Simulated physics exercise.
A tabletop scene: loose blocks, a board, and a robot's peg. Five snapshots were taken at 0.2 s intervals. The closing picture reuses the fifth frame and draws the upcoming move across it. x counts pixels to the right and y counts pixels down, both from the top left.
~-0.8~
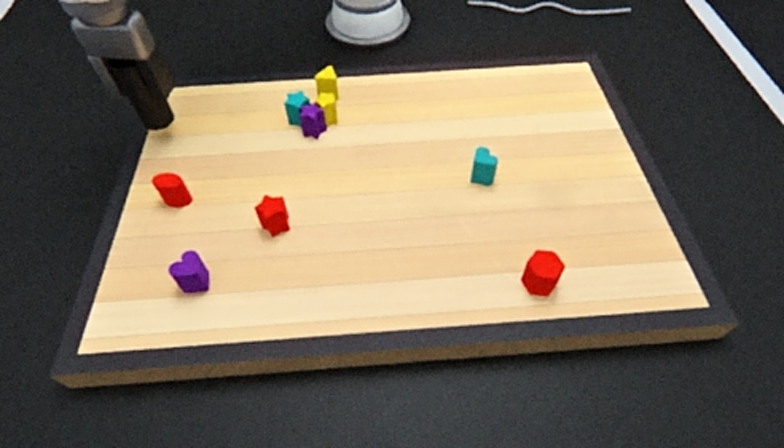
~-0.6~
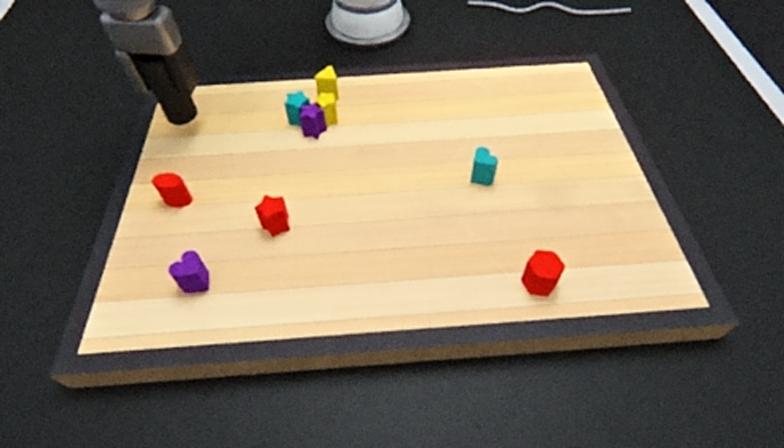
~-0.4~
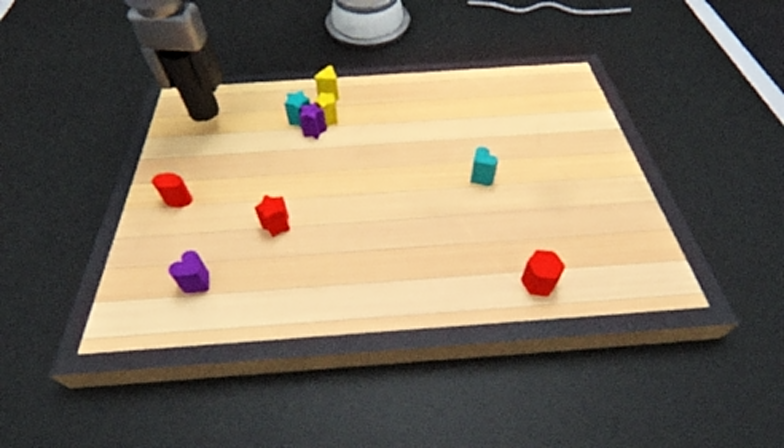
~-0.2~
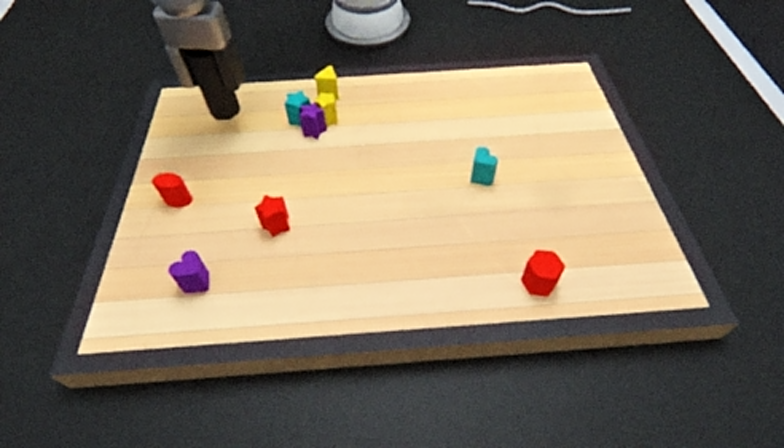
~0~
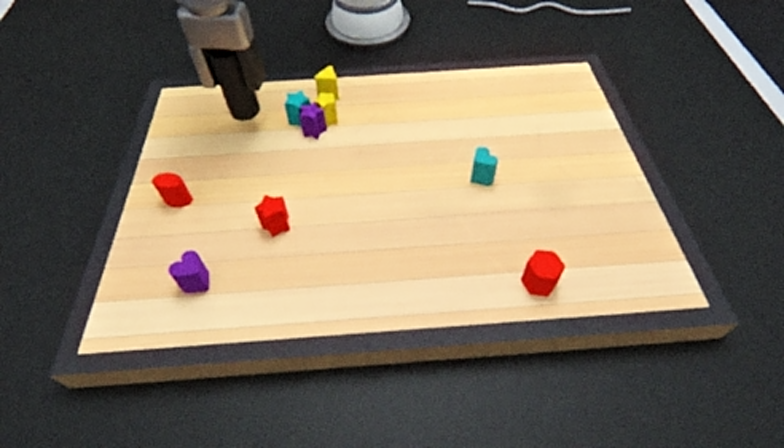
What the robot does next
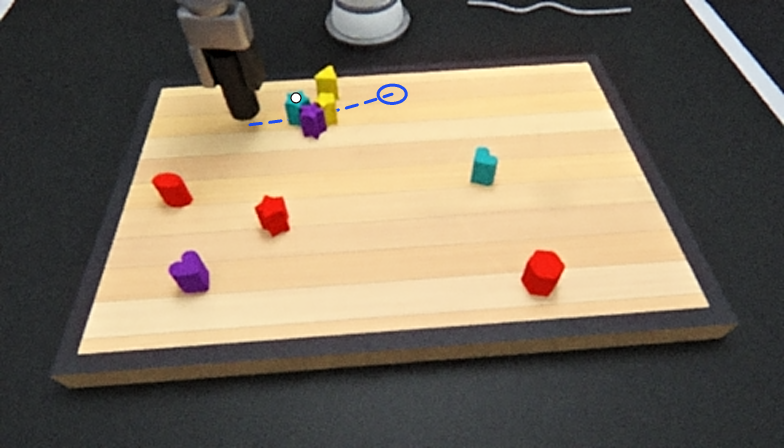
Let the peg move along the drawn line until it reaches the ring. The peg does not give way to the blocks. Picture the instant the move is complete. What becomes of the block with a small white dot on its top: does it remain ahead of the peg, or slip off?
It rides in front to the end.
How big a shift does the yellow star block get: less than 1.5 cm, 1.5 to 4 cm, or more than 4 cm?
It's set to move over 4 cm.
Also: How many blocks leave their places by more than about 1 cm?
I'd put the number at three or more.
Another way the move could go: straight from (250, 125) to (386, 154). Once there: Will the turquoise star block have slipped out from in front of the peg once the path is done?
I'd say yes.
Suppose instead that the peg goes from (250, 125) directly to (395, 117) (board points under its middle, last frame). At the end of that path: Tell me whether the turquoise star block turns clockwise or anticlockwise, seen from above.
That block twists counter-clockwise.
The drawn path runs from (250, 125) via (324, 113), ending at (392, 94); the dot is on the turquoise star block.
On the path given first. One third of the way, peg (297, 104); turquoise star block (320, 94); purple star block (323, 110), turned 70° clockwise; yellow star block (338, 98), turned 15° clockwise.
Two thirds of the way, peg (347, 94); turquoise star block (370, 83); purple star block (324, 109), turned 80° clockwise; yellow star block (367, 99).
At the end, peg (392, 80); turquoise star block (415, 76), turned 15° clockwise; purple star block (324, 109), turned 80° clockwise; yellow star block (367, 99), turned 130° clockwise; yellow three-sided block not moved.
